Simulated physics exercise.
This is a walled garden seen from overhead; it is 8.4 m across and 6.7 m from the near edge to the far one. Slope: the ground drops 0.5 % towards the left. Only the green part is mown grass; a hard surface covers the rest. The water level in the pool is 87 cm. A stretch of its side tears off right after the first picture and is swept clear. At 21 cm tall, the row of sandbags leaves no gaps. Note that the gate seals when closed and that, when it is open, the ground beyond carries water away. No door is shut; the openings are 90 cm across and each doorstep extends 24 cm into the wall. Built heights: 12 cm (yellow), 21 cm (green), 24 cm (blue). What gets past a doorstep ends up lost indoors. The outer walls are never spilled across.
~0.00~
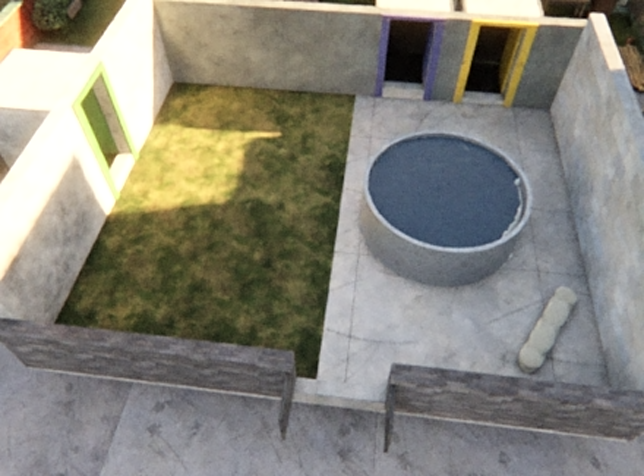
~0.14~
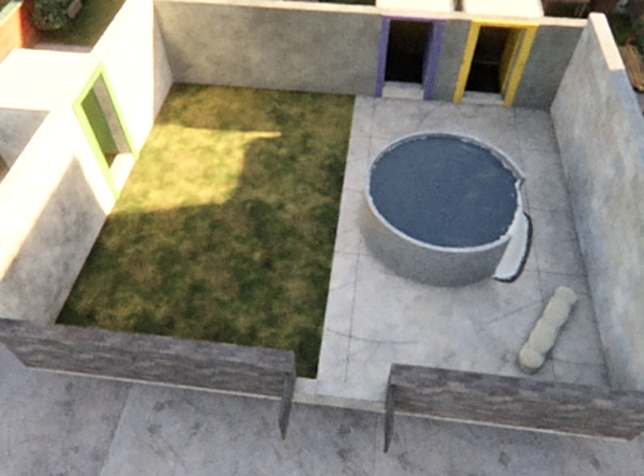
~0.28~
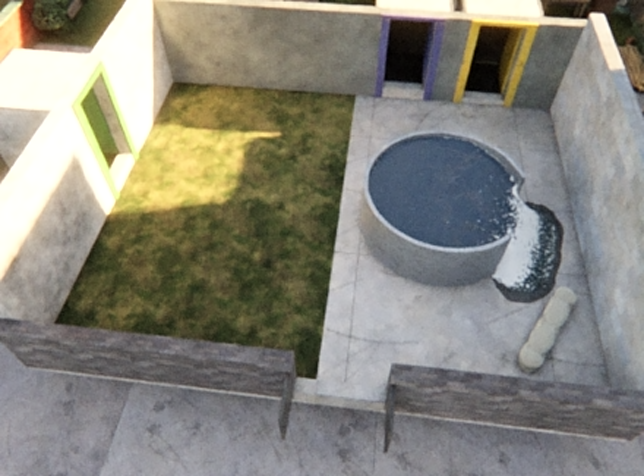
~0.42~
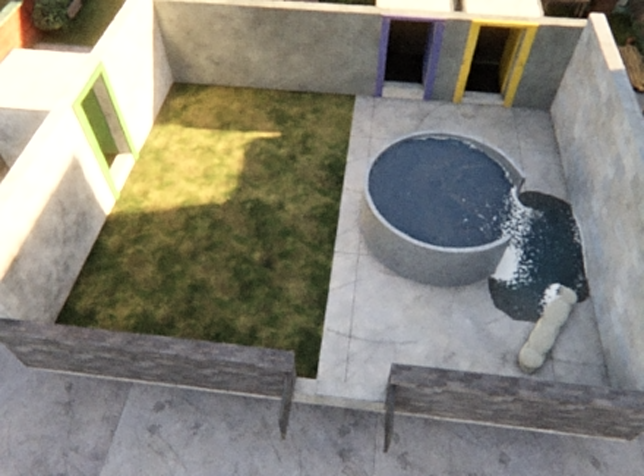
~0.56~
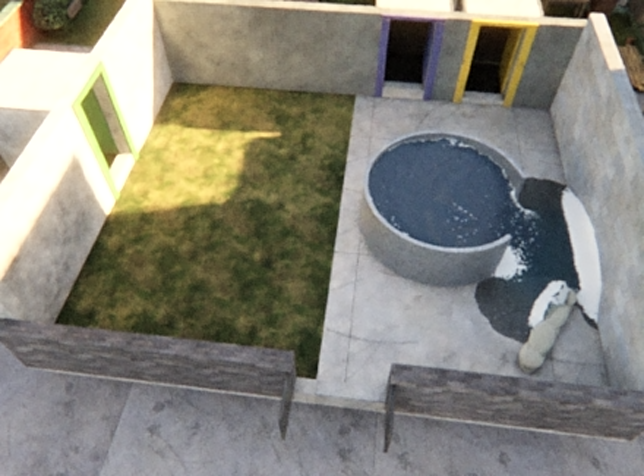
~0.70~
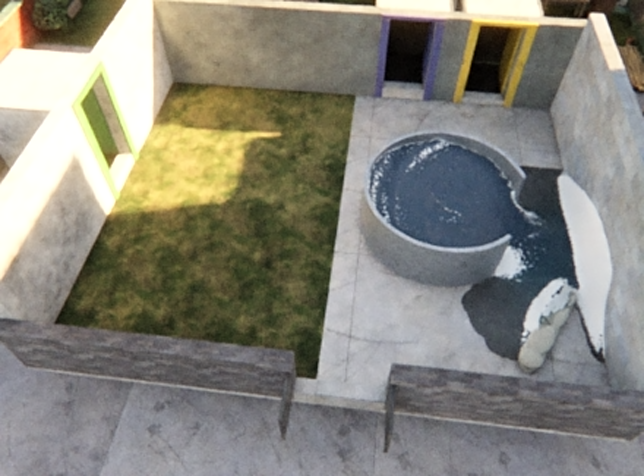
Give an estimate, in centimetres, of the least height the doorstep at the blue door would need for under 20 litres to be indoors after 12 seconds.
Some 6 cm above the ground.
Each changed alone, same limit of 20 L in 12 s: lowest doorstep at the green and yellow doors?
Roughly 8.5 cm for the green door and roughly 19 cm for the yellow door.
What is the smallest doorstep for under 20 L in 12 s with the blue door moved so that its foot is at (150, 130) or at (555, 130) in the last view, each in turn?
First place around 9.0 cm, second around 16 cm.
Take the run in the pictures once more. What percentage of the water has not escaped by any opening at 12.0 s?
Roughly 92 %.
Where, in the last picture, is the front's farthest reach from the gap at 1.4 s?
Close to pixel (547, 114).
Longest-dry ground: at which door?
Last door: Green.
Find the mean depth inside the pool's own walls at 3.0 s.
Around 37 cm on average.
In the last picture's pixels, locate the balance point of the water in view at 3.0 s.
Centre estimate: (473, 241) px, approximately.
After 1.4 s water covers 15 % of the floor, deepest (65 cm) near (577, 257); it has not reached the blue door.
After 3.0 s water covers 40 % of the floor, deepest (40 cm) near (610, 413); 10 cm at the blue door, 0 litres in over its 24 cm doorstep.
After 12.0 s water covers 100 % of the floor, deepest (14 cm) near (156, 118); 4 cm at the blue door, 0 litres in over its 24 cm doorstep.
At the blue door as built, the water arrived by 2.6 s and peaked near 11 cm at 3.4 s.
With a doorstep of 5.5 cm, 26 litres would have come in within the 12 s; with 6.5 cm, 16 litres. So under 20 litres takes about 6 cm.
